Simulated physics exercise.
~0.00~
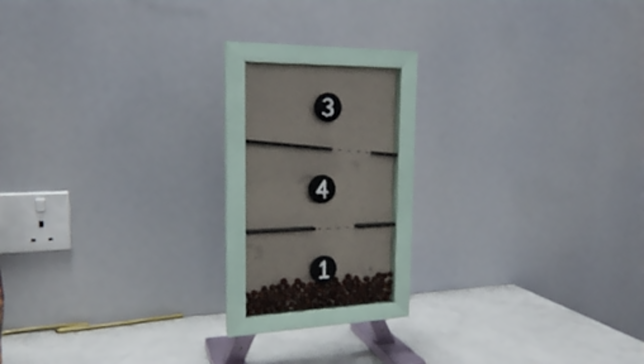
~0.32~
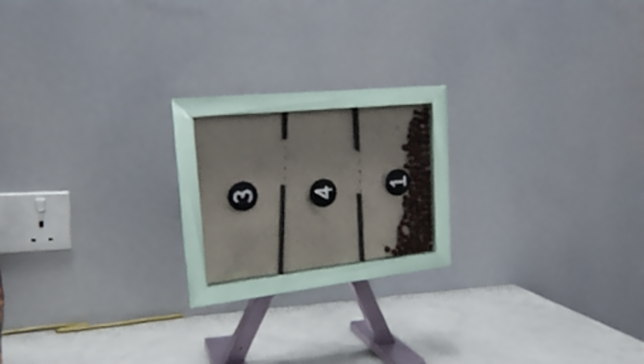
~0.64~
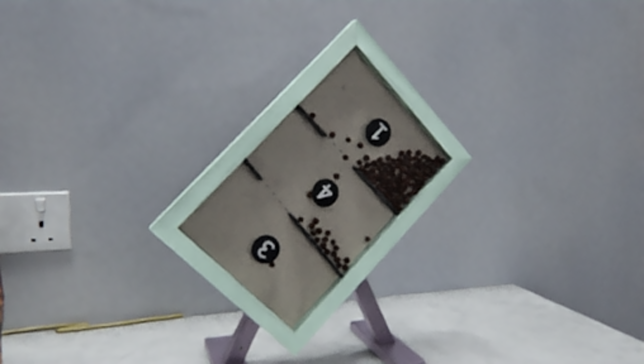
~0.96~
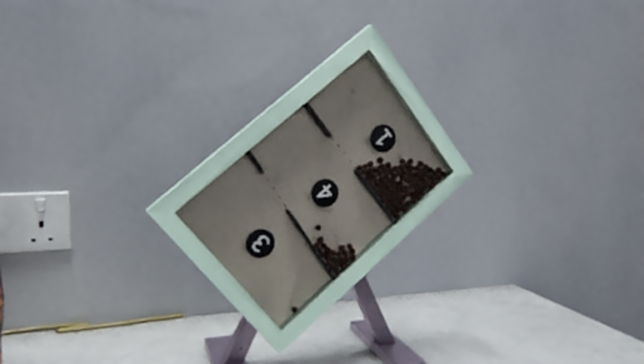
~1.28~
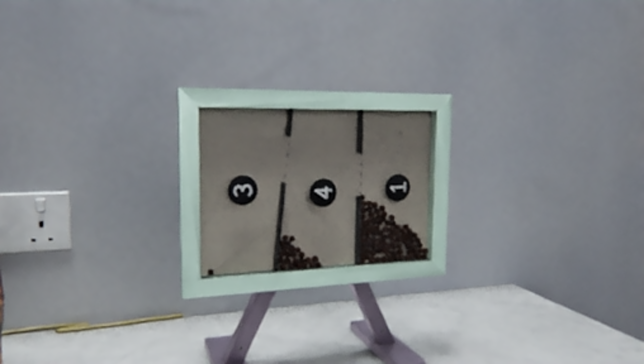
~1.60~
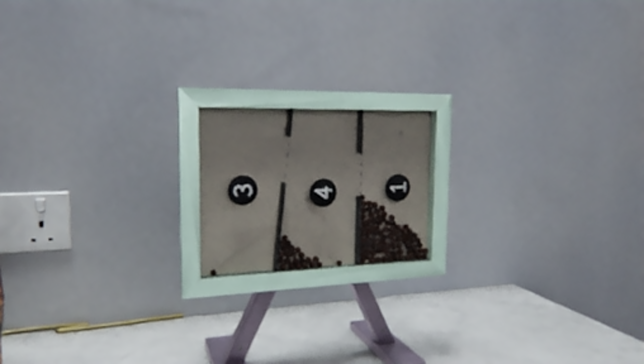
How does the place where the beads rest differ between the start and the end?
At the start they lay in a layer along the bottom of the upright box, all in chamber one. At the end they rested higher up in view, heaped along the lower side of the turned box, mostly in chamber one with a smaller pile in chamber four.
